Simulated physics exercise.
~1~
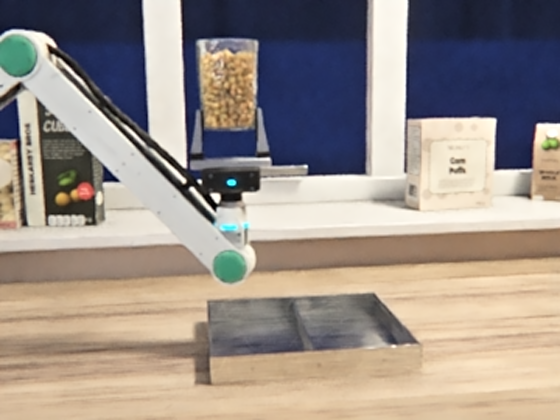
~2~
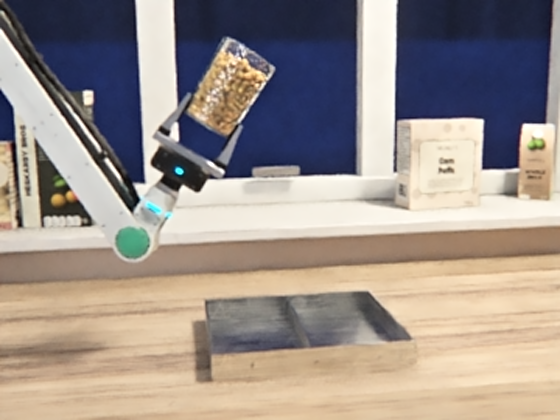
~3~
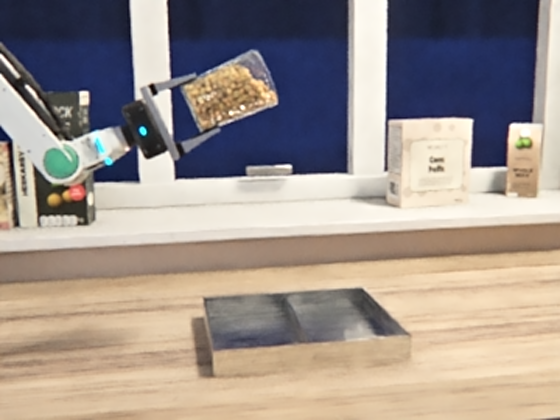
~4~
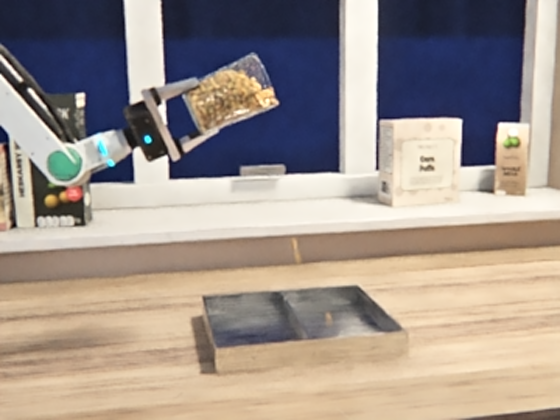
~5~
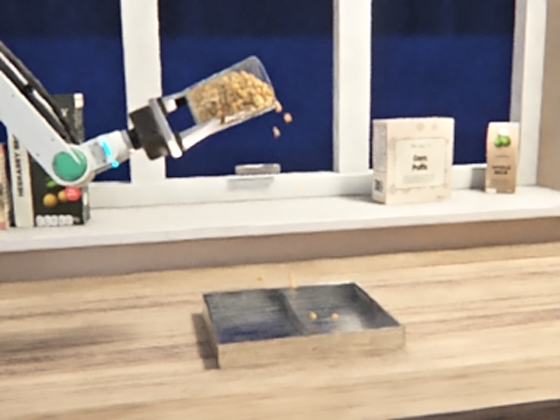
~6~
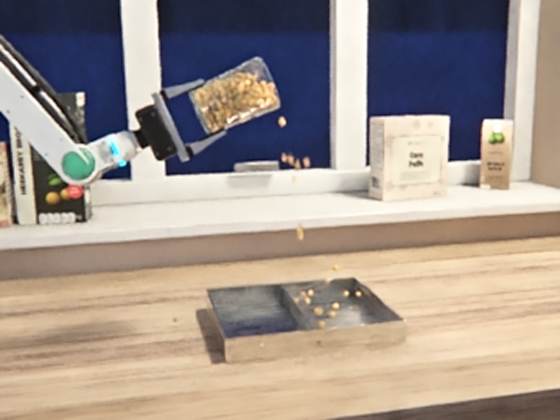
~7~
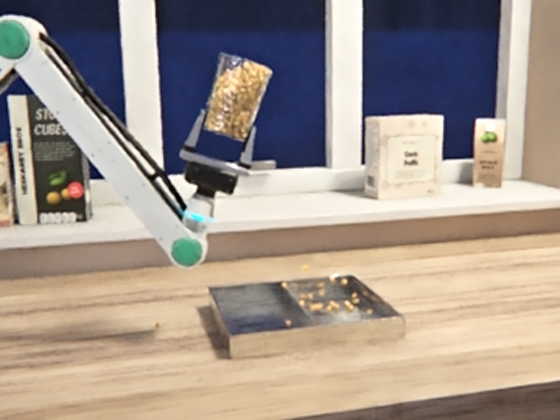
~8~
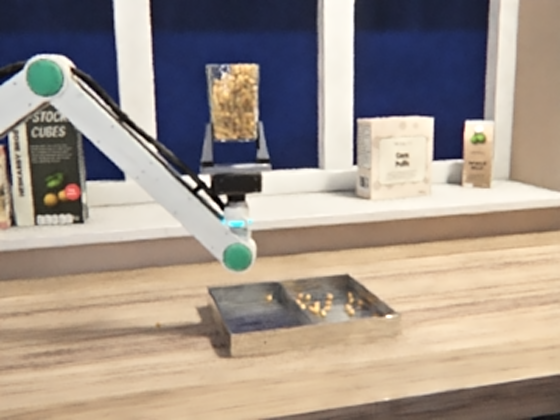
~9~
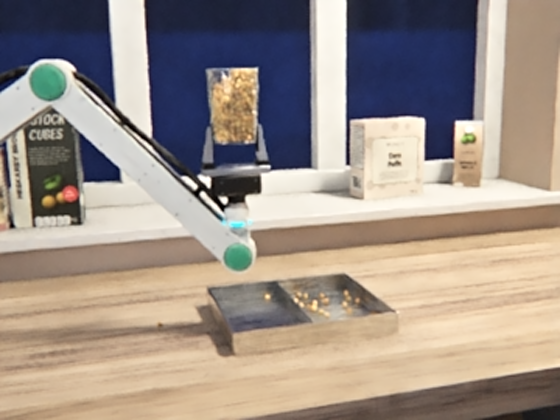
A robot arm tips a clear tumbler, drops some chickpeas into a divided tray, and rights it.
